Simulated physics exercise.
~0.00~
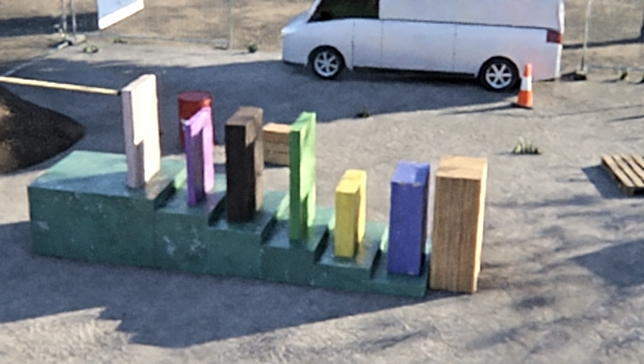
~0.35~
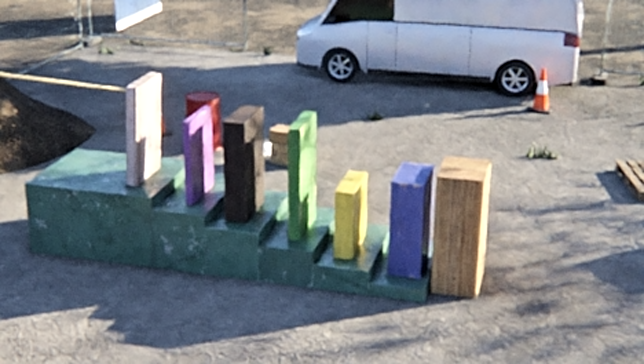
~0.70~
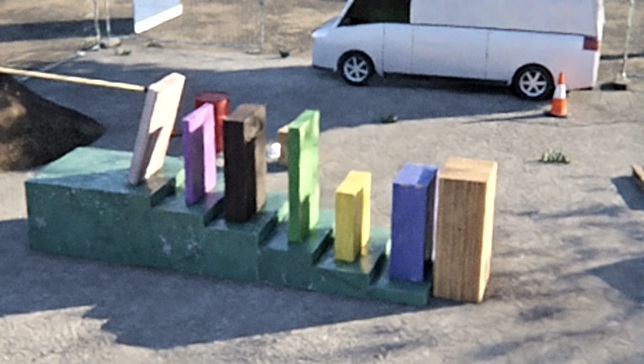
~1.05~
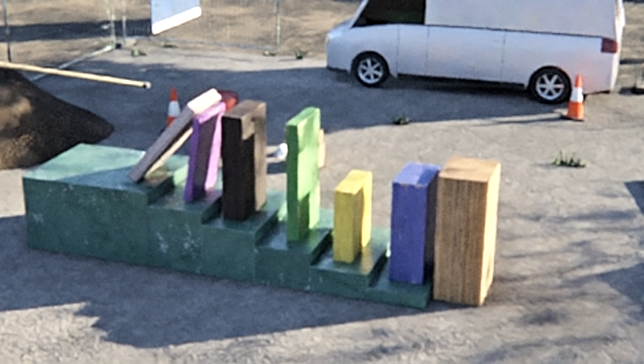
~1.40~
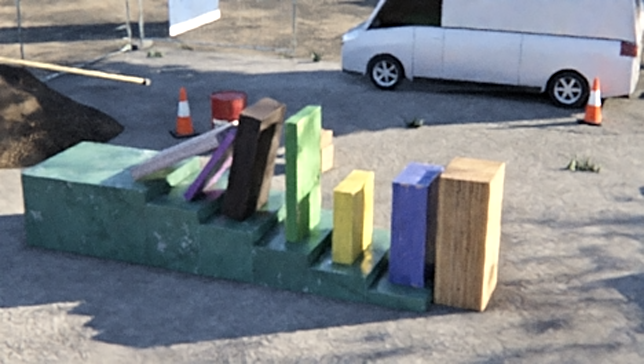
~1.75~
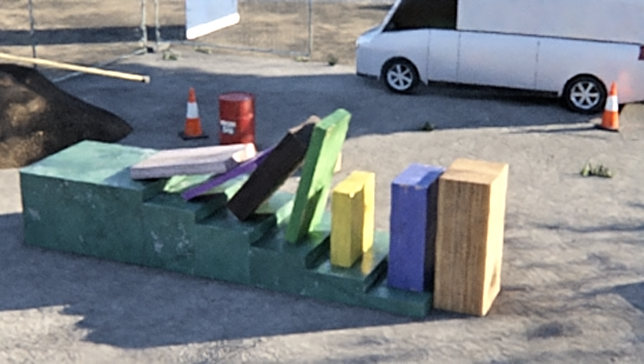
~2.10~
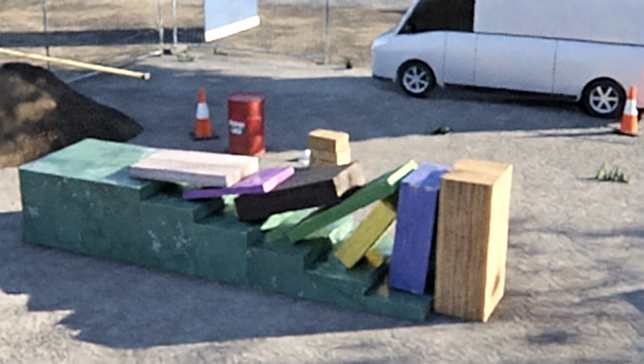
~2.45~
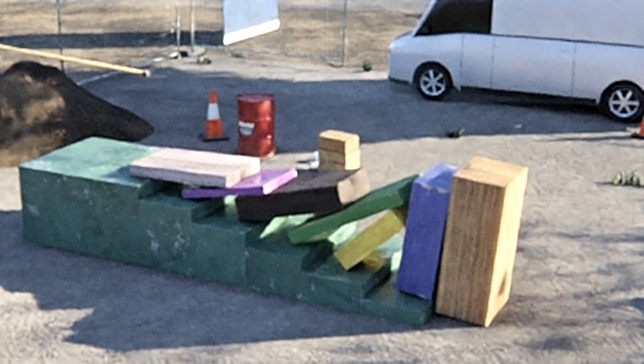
A pale pink board, standing at the top left of low green steps on a sunlit gravel yard seen from slightly above, tips to the right as the view drifts sideways. Purple, dark brown, green, yellow and blue boards descend beside it to a wooden one, with a red drum, dirt mound and white van behind. The pink board knocks the purple one over, the brown follows, and the green drops onto the yellow. The blue and wooden boards tilt slightly but stay up, while the pink and purple lie flat and the green and yellow rest slanted.
